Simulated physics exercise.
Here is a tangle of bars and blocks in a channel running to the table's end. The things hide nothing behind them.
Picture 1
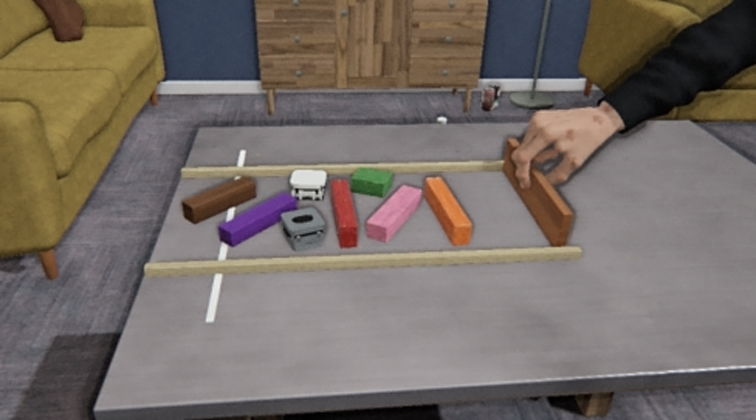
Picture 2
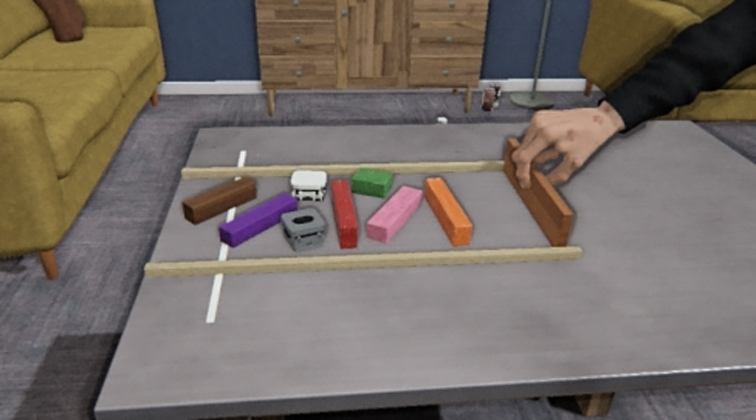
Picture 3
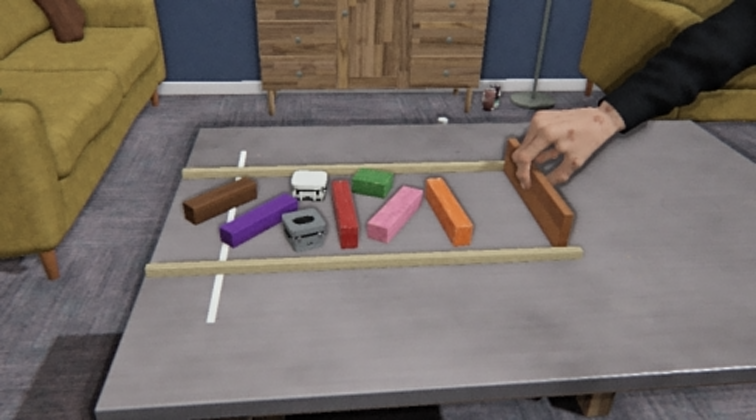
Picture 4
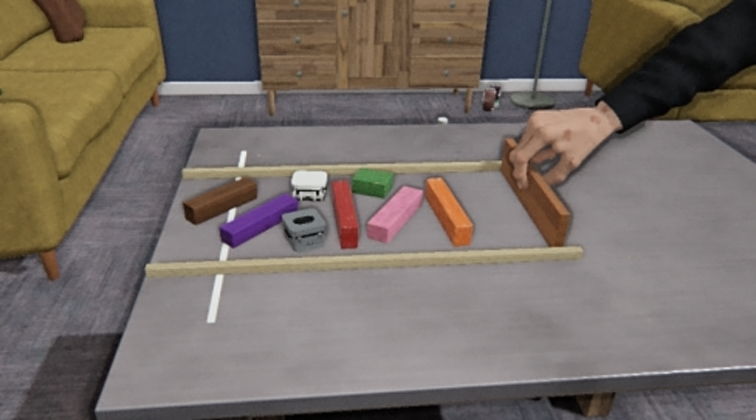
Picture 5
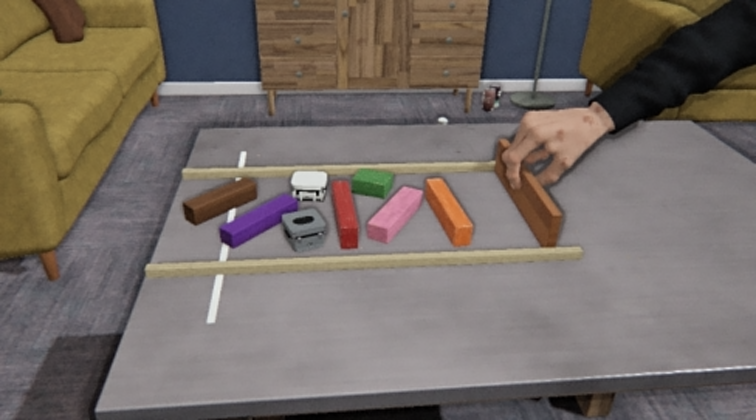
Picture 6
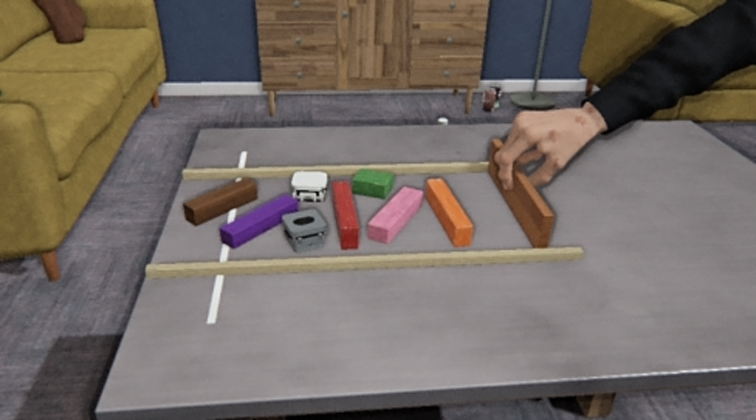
A hand slides a brown board slightly left toward the still, colored blocks on the table.
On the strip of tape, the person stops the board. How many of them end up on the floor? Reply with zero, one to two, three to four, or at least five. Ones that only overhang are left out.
It comes to three to four.
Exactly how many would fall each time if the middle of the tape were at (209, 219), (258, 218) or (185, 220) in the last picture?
Going through them in order, you'd see 5, 0 and 6.
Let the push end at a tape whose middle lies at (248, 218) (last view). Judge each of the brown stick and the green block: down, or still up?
Brown stick: Is gone, green block: Is still there.
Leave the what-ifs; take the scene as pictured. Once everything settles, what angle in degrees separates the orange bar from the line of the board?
It works out to near 0°.
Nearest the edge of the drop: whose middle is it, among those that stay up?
It's the white case that is foremost.
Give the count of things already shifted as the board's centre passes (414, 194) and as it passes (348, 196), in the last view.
At that stage 2; at the next, 7.
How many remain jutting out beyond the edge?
It totals 1.
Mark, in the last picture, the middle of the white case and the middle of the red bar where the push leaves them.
The white case ends up near (186, 185), and the red bar near (178, 220).
Early on, none off yet; brown stick at rest near (222, 201); purple stick at rest near (261, 221); grey case at rest near (304, 232).
A while later, none off yet; brown stick at rest near (222, 201); purple stick travelled a little near (227, 221); grey case travelled well along near (245, 232).
Finally, the number that fall off is three or four; lost, grey case, purple stick and brown stick.
